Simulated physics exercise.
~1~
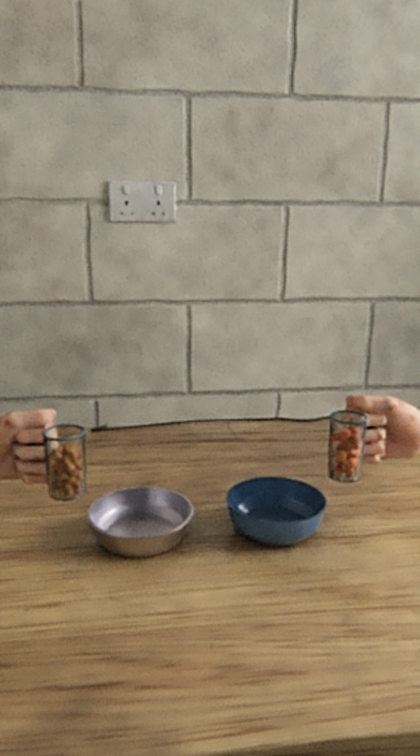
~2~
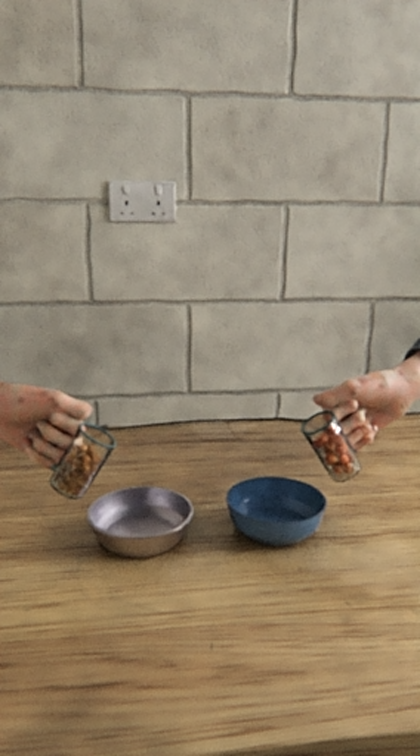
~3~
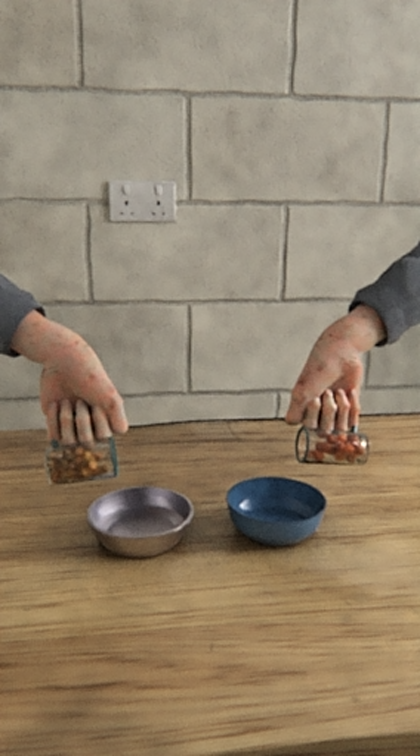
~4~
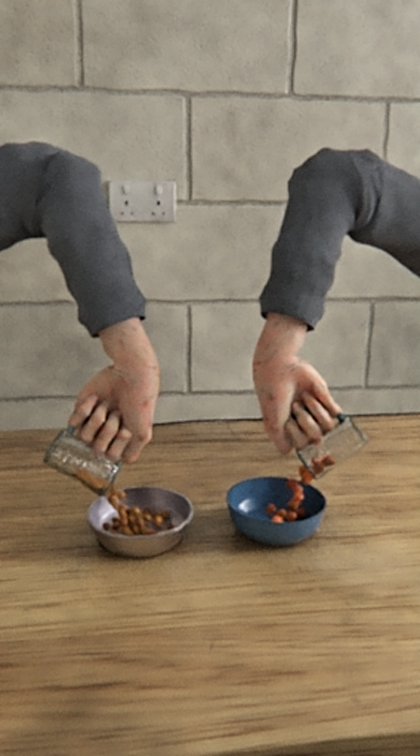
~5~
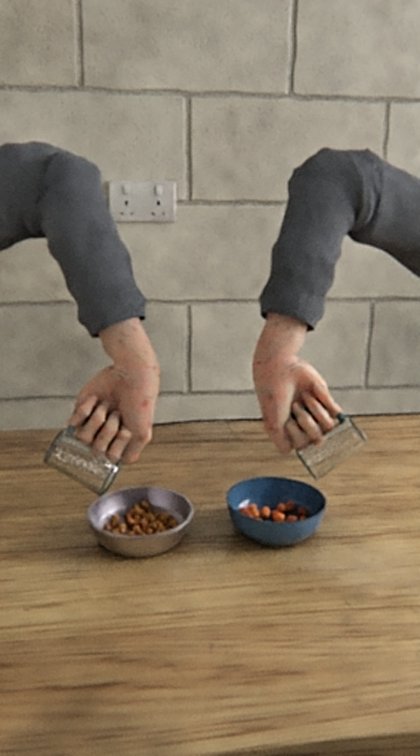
Two hands reach in from either side of a wooden table, seen from the front and slightly above, each holding a clear cup before a pale block wall with a white double socket. The left cup holds brown, nut-like pieces and the right one orange-red pieces, near a greyish-mauve dish and a blue dish. The hands tilt the cups inward and turn them onto their sides. Grey-sleeved forearms swing over as the cups tip further, and the pieces tumble into the dishes. Finally, both cups are empty, still held tipped, and every piece rests inside its dish.
